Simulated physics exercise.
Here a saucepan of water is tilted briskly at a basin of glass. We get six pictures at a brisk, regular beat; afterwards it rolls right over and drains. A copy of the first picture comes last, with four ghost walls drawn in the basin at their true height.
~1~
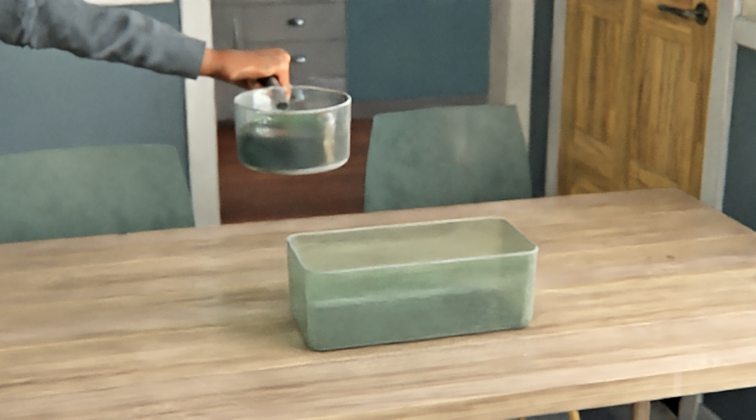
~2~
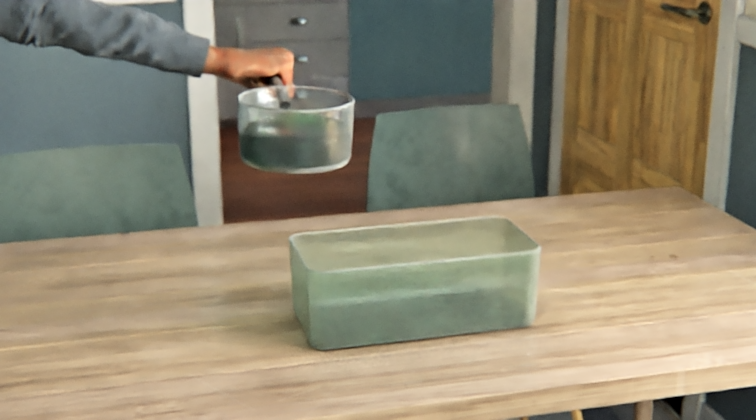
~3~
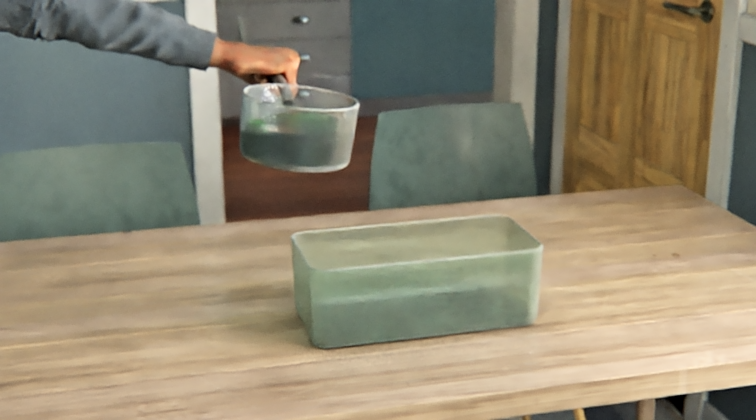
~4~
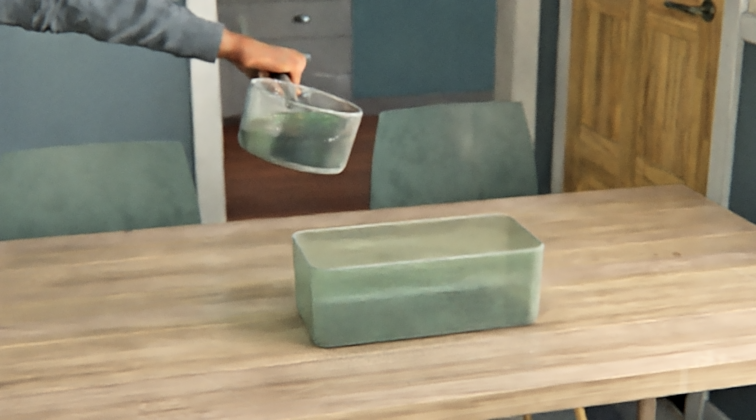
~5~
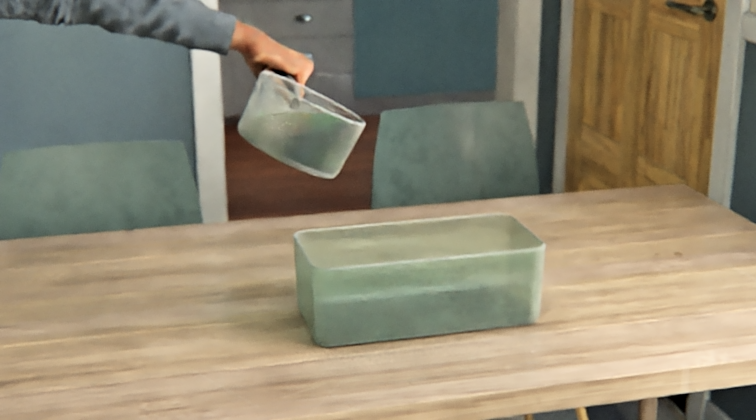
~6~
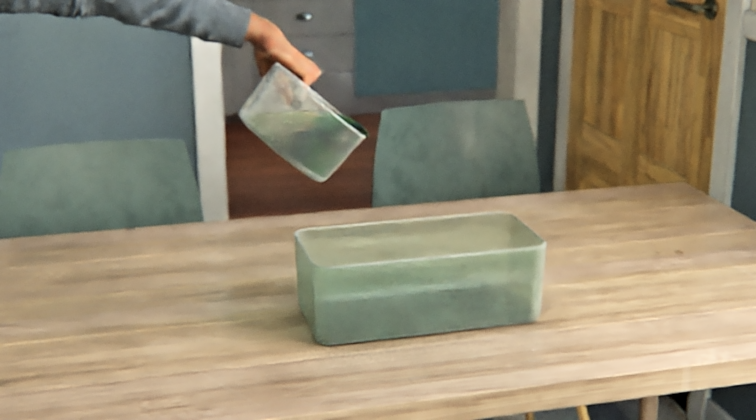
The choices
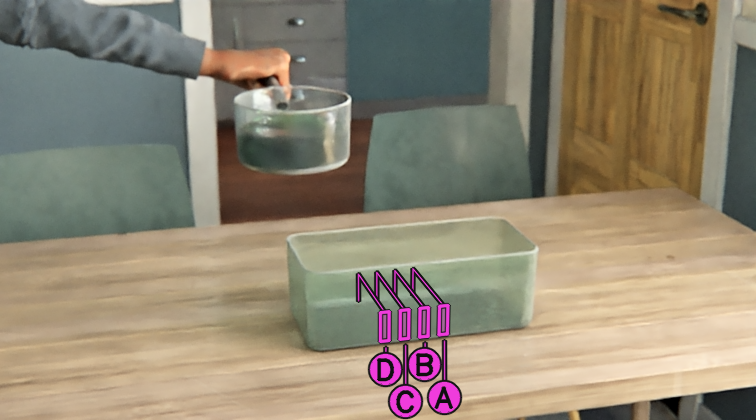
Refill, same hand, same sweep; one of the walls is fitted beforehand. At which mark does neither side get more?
C beats the others.
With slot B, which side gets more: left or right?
More ends on the left.
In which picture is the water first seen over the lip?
In picture 6.
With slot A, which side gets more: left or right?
The left one.
In magenta, A at (444, 340); B at (425, 343); C at (405, 345); D at (385, 347).
With A, about 95 % ends left of the wall and 4 % right of it.
With B, about 84 % ends left of the wall and 15 % right of it.
With C, about 51 % ends left of the wall and 48 % right of it.
With D, about 21 % ends left of the wall and 78 % right of it.
